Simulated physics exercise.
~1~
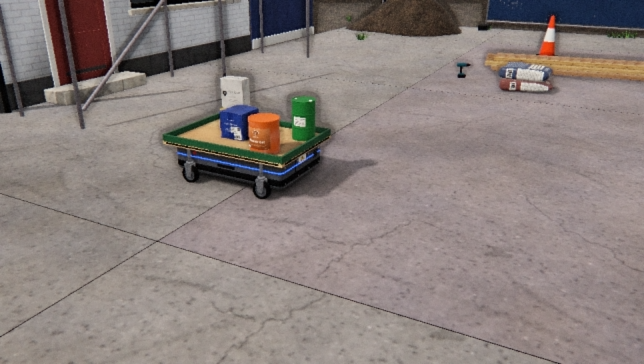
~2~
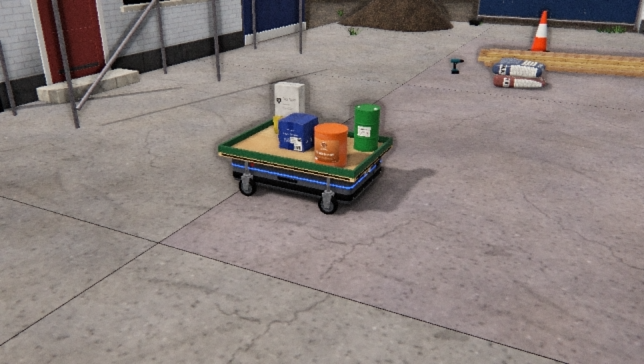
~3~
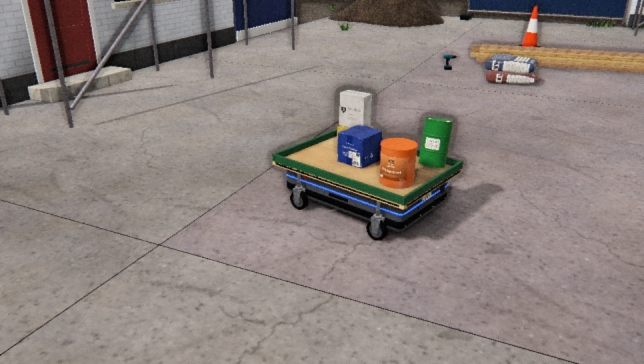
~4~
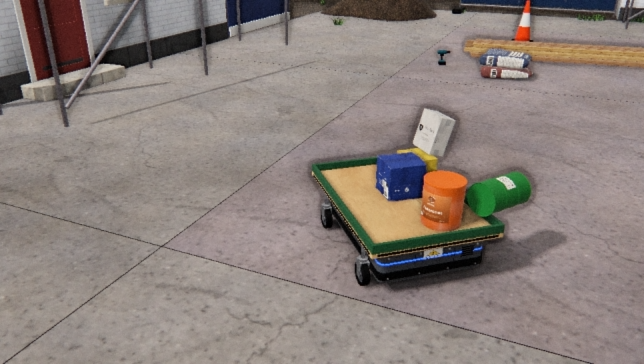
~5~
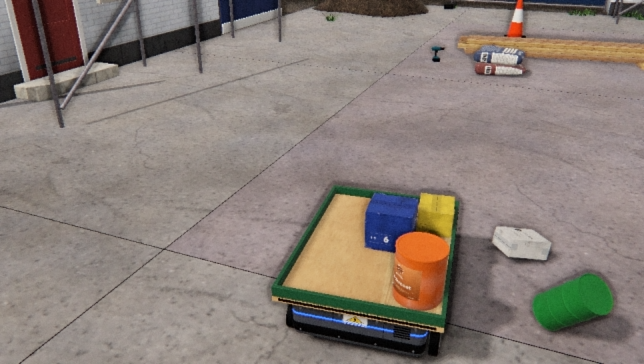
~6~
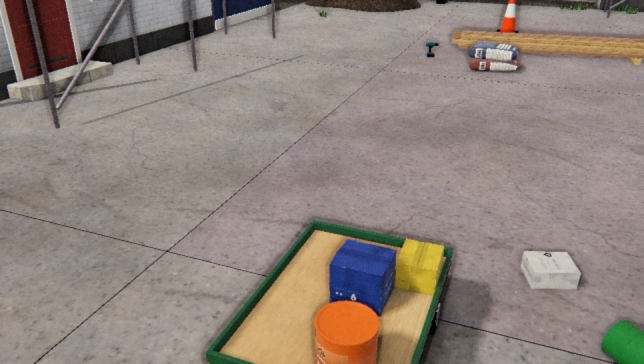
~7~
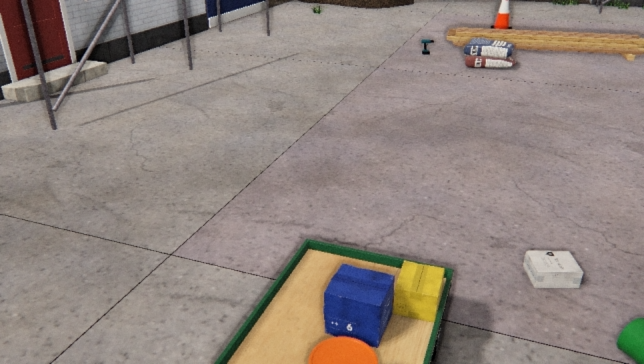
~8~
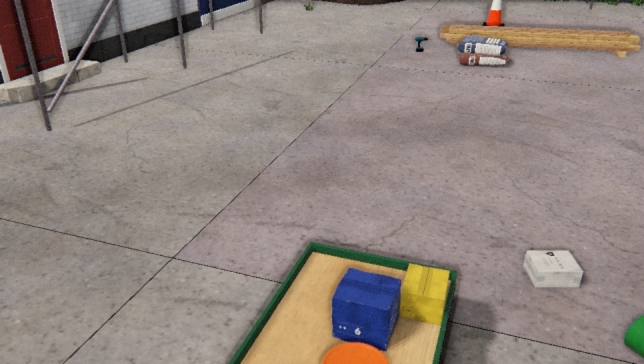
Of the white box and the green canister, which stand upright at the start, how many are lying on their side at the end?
Two of them are lying on their side at the end, the white box and the green canister, on the ground to the right of the cart.
In this clip, a wheeled cart carrying boxes, an orange pail and a green canister rolls right, then swings toward the viewer. The green canister and white box tip and fall off to the right, while the blue box, yellow box and pail remain aboard as it stops.
